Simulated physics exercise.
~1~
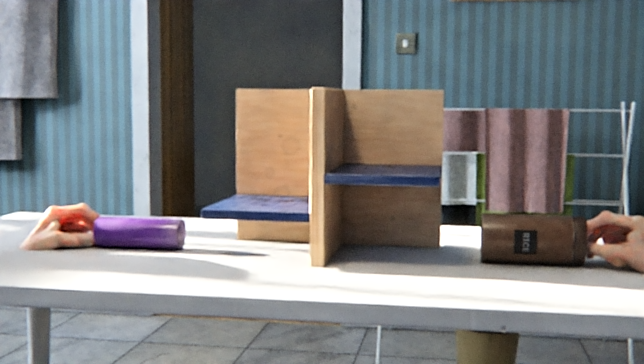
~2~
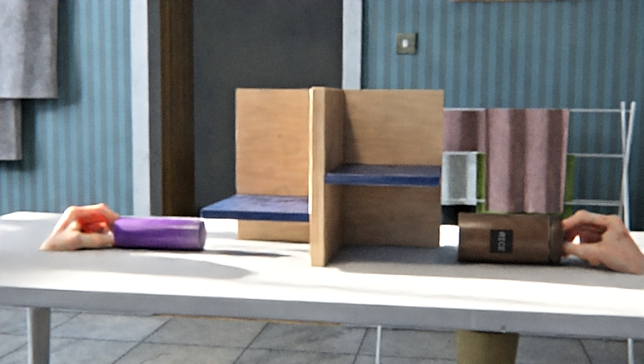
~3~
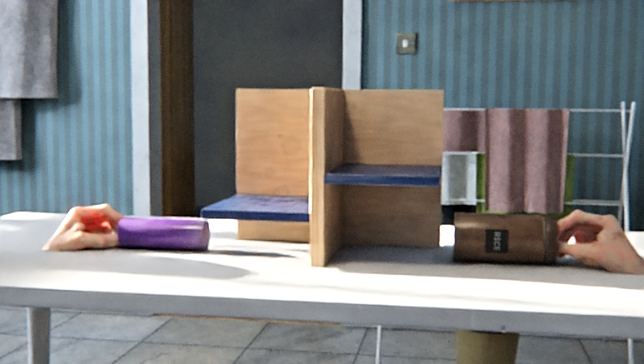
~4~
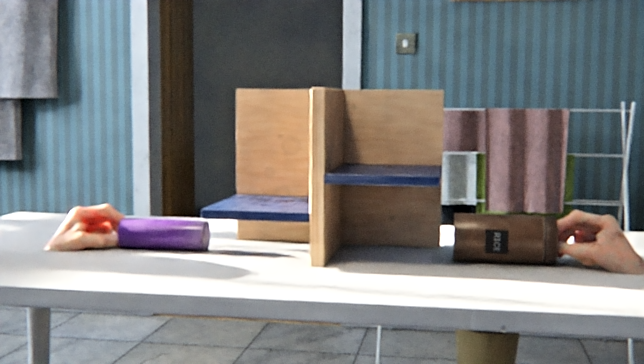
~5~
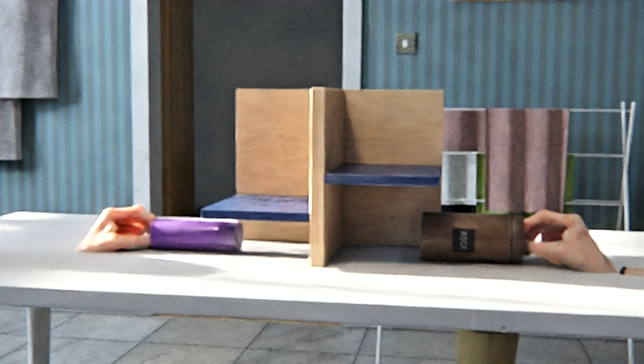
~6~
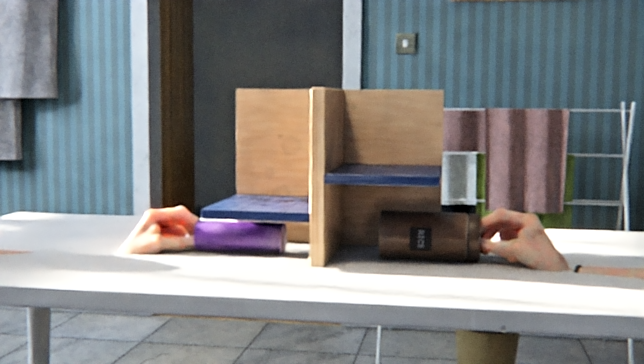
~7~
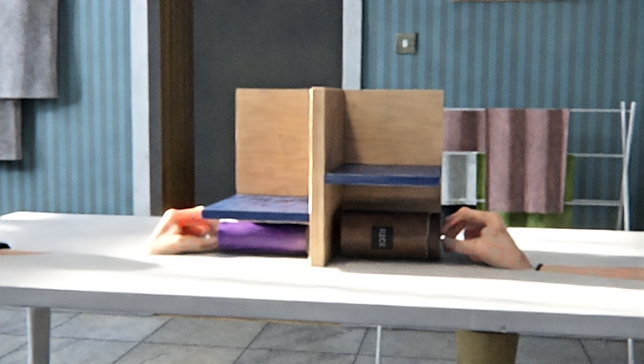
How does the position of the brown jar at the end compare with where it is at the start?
At the start the brown jar lies on the table to the right of the rack, and by the end it is farther left, inside the rack beneath the right-hand blue shelf.
